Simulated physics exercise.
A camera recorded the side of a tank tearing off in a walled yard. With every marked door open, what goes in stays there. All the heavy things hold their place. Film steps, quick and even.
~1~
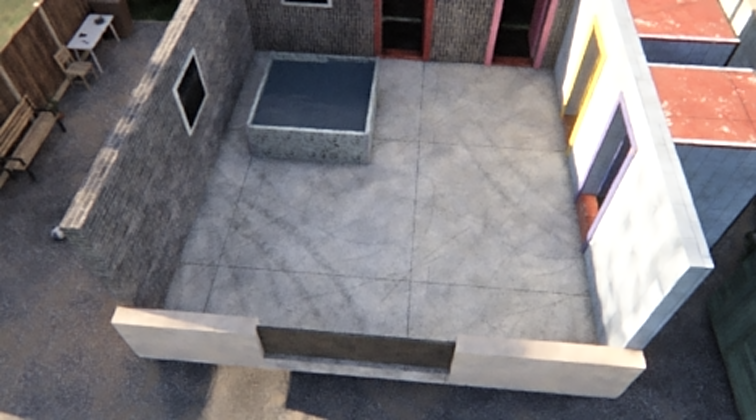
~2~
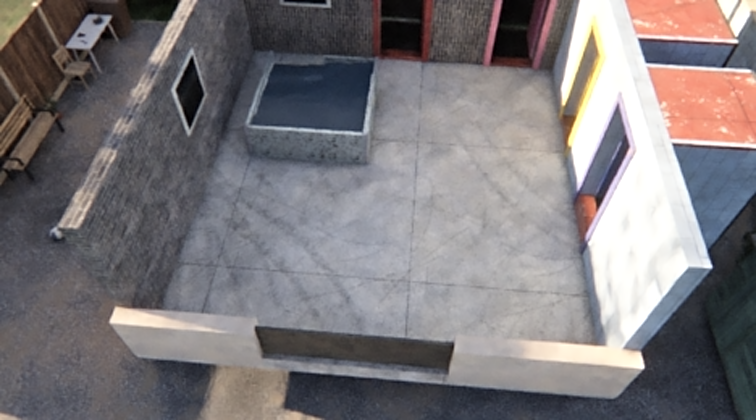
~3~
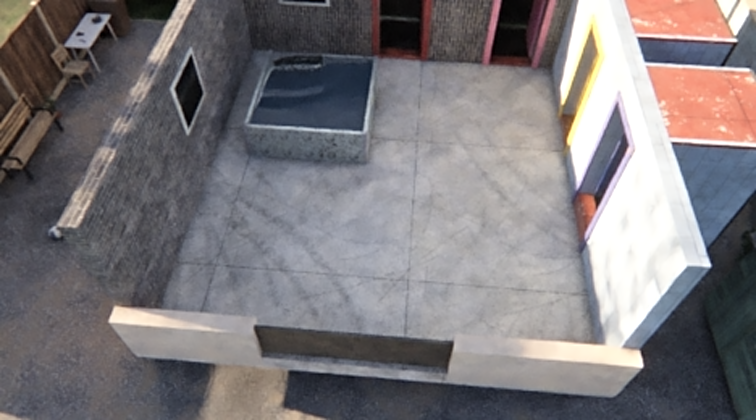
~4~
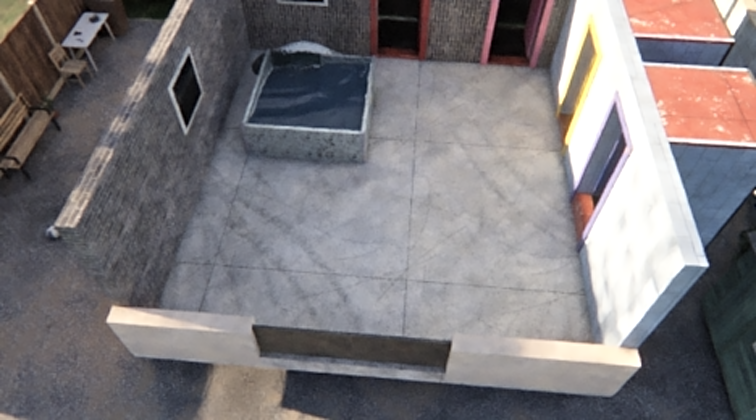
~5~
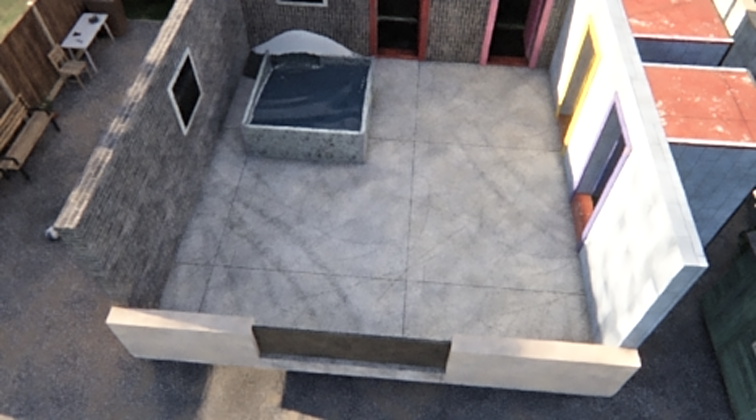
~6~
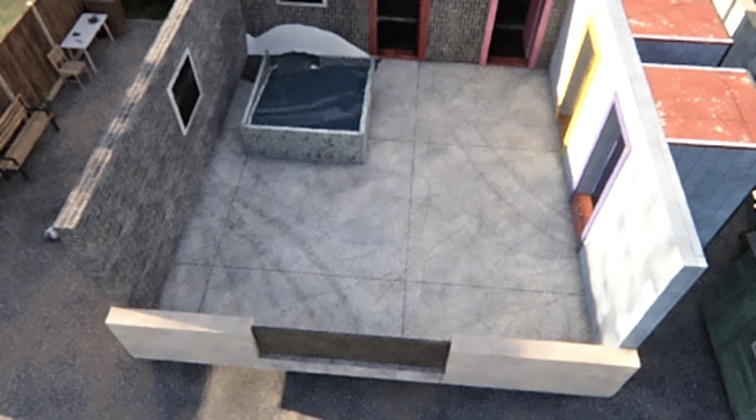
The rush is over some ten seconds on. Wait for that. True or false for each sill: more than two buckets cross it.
Yellow door - false; blue door - false; pink door - true; red door - false.
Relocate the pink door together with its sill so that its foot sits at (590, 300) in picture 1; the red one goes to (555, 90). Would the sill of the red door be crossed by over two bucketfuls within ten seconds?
Then: The red one lets more in.
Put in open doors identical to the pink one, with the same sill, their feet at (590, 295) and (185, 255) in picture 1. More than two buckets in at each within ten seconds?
Taking them in order, one overshoots and the other undershoots.
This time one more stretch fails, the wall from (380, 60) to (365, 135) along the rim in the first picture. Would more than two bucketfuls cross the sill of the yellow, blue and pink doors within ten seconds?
The yellow door exceeds the limit, the blue door remains below, the pink door exceeds the limit.
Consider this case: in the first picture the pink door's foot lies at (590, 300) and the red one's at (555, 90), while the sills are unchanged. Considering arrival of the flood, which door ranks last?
That'd be the pink one.
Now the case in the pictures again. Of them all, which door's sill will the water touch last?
Last comes the blue one.
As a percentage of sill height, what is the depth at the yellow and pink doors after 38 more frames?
Roughly 90 and 120 %.
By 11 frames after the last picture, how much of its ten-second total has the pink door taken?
That comes out to 0 per cent by my count.
A moment on, water covers 10 % of the floor; the yellow door not reached, the blue door not reached, the pink door not reached, the red door wet at the sill, nothing in.
Next, water covers 25 % of the floor; the yellow door not reached, the blue door not reached, the pink door wet at the sill, nothing in, the red door wet at the sill, nothing in.
Then, water covers 45 % of the floor; the yellow door under two buckets in, the blue door not reached, the pink door wet at the sill, nothing in, the red door wet at the sill, nothing in.
Later, water covers 75 % of the floor; the yellow door under two buckets in, the blue door wet at the sill, nothing in, the pink door under two buckets in, the red door wet at the sill, nothing in.
In the end, water covers 90 % of the floor; the yellow door under two buckets in, the blue door wet at the sill, nothing in, the pink door over two buckets in, the red door wet at the sill, nothing in.
